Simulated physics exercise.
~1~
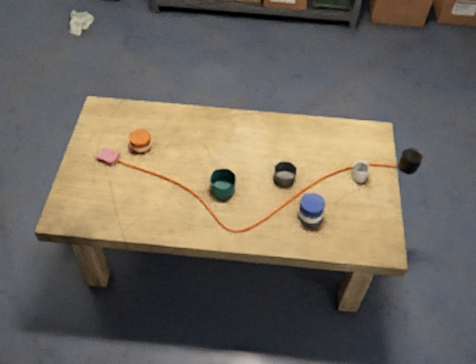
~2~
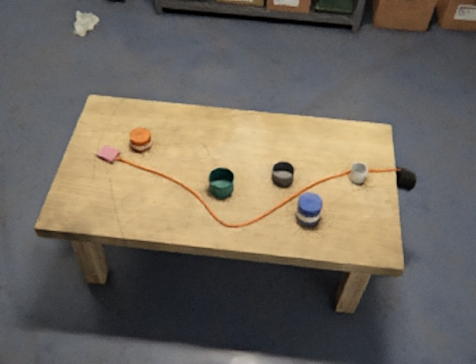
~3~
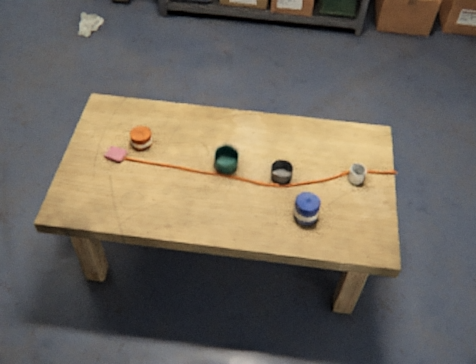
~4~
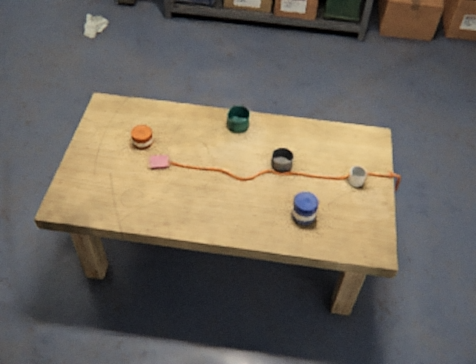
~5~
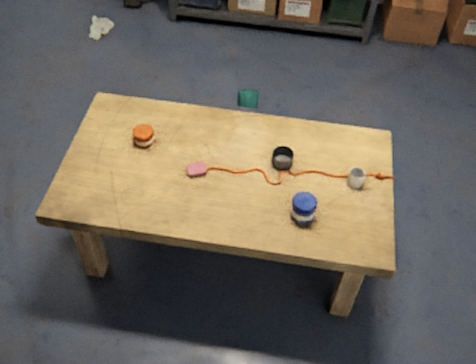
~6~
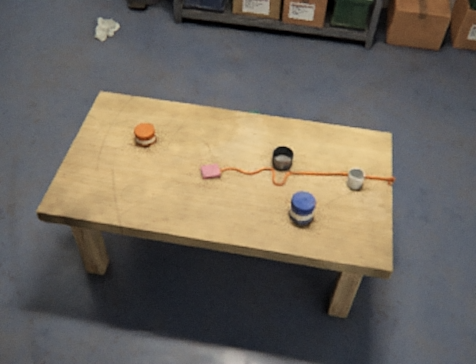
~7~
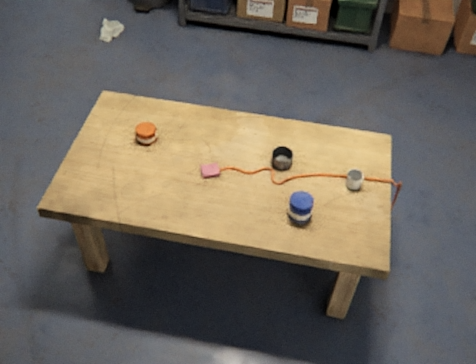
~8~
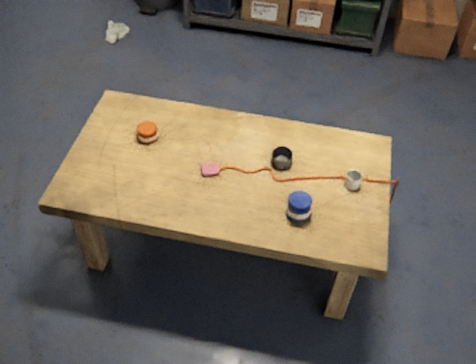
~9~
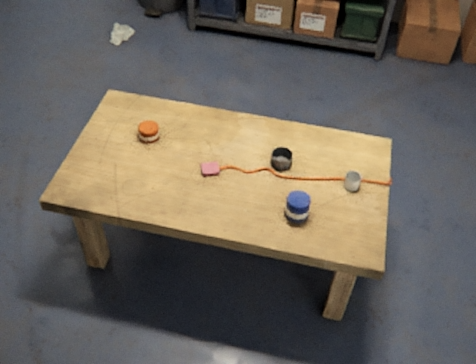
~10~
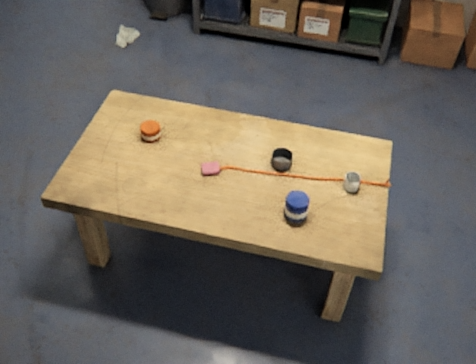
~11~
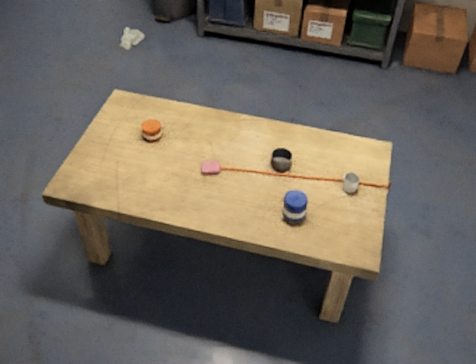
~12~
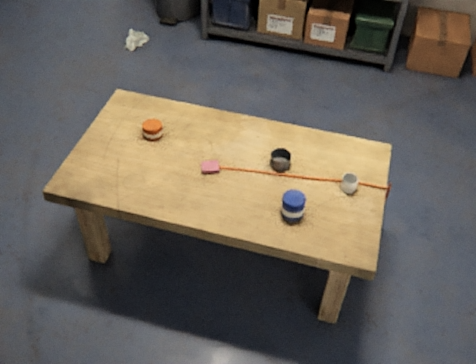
The footage shows a black object dropping off the right side of a wooden table, pulling an orange cable taut and dragging a pink block rightward, while the teal cup slides over the far edge; the block stops mid-table, with the other cups and tins still standing.
